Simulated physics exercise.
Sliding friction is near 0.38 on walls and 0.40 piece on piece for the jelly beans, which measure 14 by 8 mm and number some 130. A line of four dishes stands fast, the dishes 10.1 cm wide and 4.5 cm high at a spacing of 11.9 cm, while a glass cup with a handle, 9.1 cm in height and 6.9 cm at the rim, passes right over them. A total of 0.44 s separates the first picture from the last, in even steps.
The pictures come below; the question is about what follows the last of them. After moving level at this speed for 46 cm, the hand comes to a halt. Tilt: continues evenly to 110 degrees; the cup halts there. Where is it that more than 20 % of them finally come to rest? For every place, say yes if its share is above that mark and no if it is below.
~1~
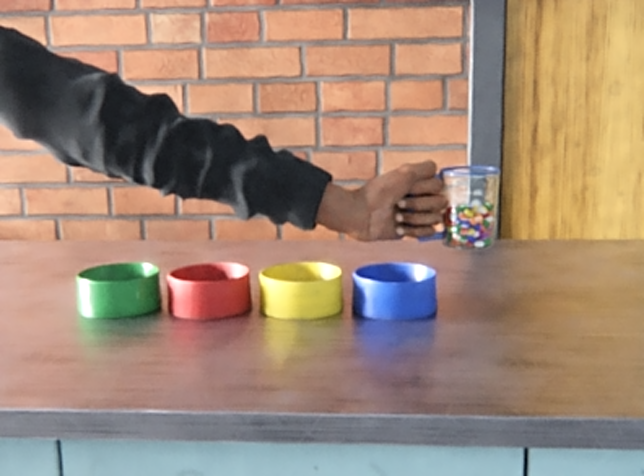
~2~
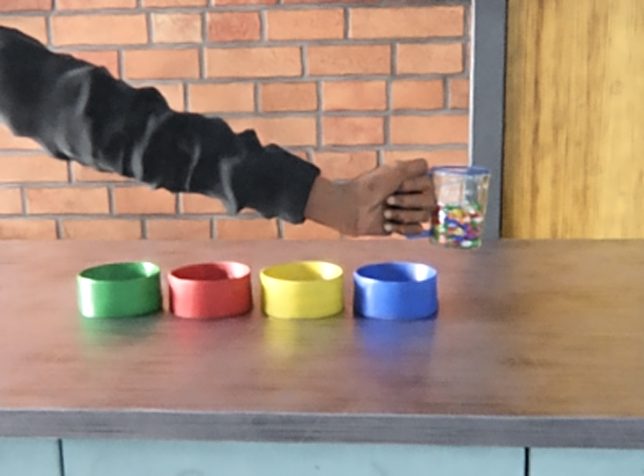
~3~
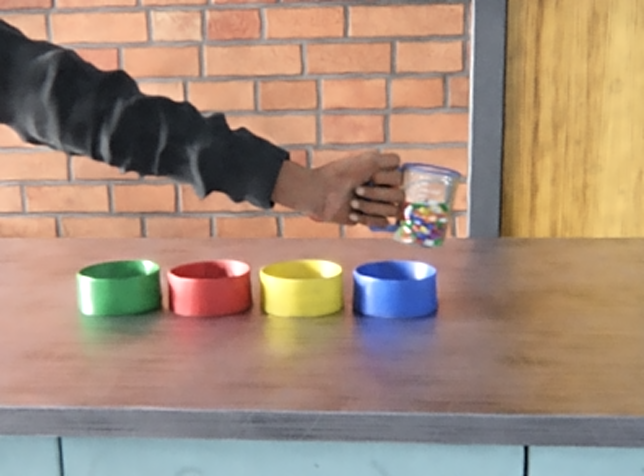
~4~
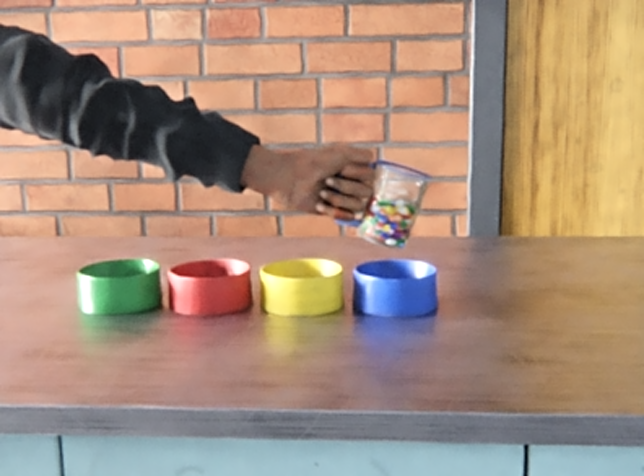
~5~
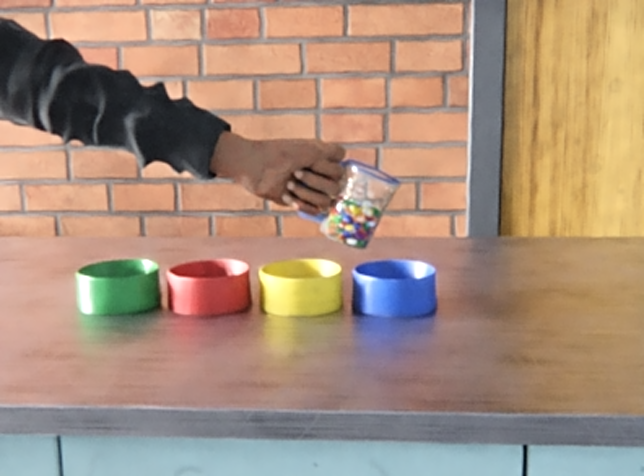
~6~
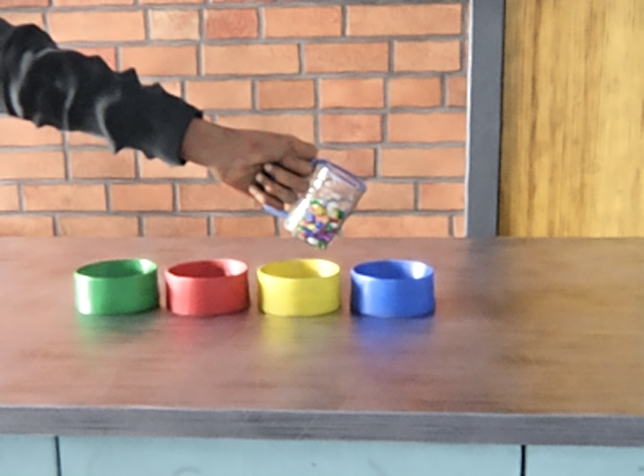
Red: No, blue: No, green: Yes, yellow: No, counter: Yes.
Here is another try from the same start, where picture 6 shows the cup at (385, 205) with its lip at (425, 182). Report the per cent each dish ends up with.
The red dish keeps 0, the blue dish 0, the green dish 60 and the yellow dish 0.
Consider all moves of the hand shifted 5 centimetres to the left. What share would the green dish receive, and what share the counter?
Green: 100, counter: 0.
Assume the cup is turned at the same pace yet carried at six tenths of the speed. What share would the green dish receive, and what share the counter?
Shares: Green 50, counter 20.
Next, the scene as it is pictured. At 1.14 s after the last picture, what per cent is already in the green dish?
Roughly 25 %.
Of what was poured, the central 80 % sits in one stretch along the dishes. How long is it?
About 10 cm.
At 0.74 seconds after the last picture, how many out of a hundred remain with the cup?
Roughly 100 per cent, give or take.
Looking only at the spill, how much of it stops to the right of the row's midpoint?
Roughly 0 per cent.
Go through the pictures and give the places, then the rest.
Cup at (469, 208), tilt 0 degrees, lip at (498, 170), moved 0.0 cm; middle of the pieces at (470, 224); blue dish at (394, 273); yellow dish at (301, 273); red dish at (209, 273); green dish at (118, 273), in the first frame.
Cup at (457, 207), tilt 3 degrees, lip at (488, 171), moved 1.5 cm; middle of the pieces at (458, 224), in the second frame.
Cup at (425, 206), tilt 10 degrees, lip at (460, 174), moved 5.4 cm; middle of the pieces at (423, 223), in the third frame.
Cup at (392, 205), tilt 17 degrees, lip at (430, 178), moved 9.5 cm; middle of the pieces at (389, 221), in the fourth frame.
Cup at (358, 205), tilt 24 degrees, lip at (399, 183), moved 13.6 cm; middle of the pieces at (353, 221), in the fifth frame.
Cup at (324, 205), tilt 32 degrees, lip at (366, 189), moved 17.7 cm; middle of the pieces at (316, 220); blue dish at (393, 270); yellow dish at (299, 270); red dish at (207, 270); green dish at (116, 269), in the sixth frame.
Then, 0.45 s after the last picture, tilt 70 degrees; cup holds 100 %.
Then, 0.74 s after the last picture, tilt 94 degrees; cup holds 100 %.
Then, 1.14 s after the last picture, tilt 110 degrees; cup holds 55 %, green 25 %.
In the end, red 5 %, blue 0 %, green 60 %, yellow 0 %, counter 35 %.
